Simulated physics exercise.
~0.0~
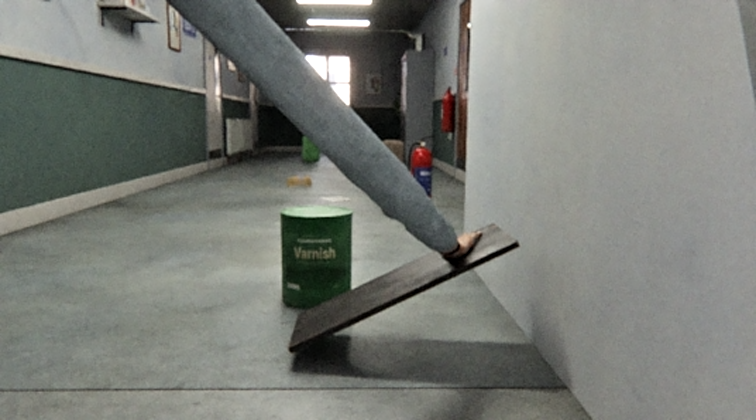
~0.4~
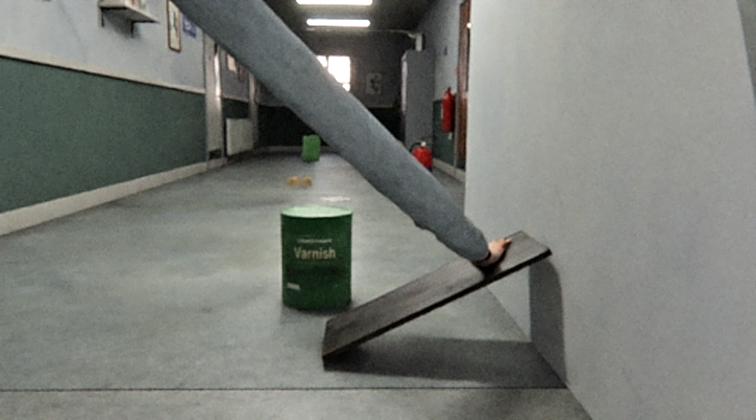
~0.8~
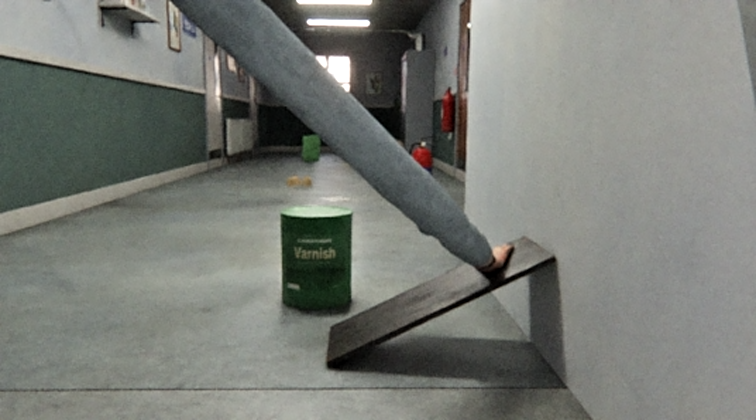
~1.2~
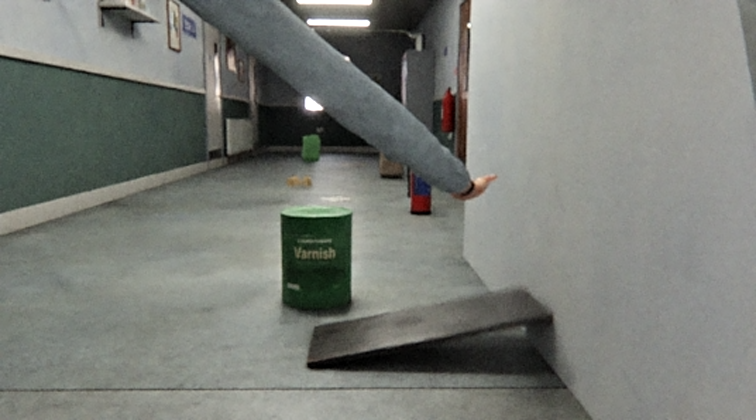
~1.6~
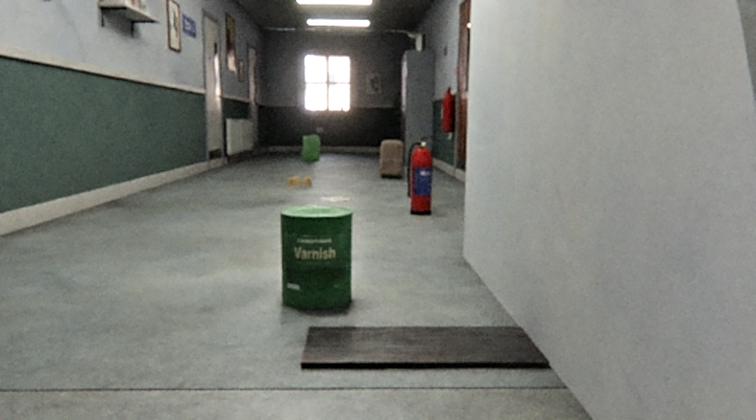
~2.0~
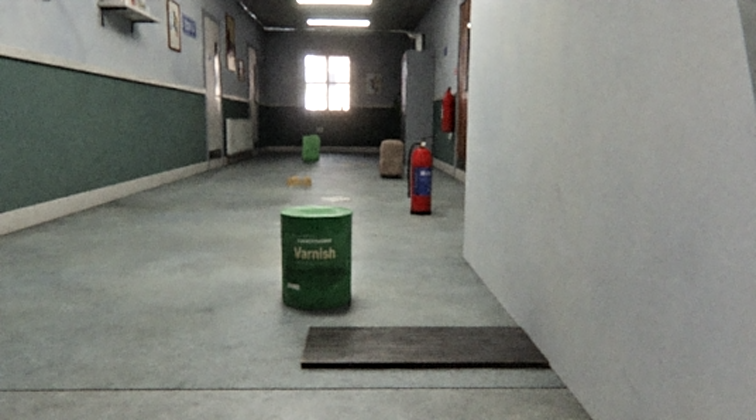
We see a hand shift a dark board to the right beside a green varnish pail, leaning its raised end against a pale wall; the hand lets go and withdraws, and the board slides down to lie flat on the floor while the pail stays put.
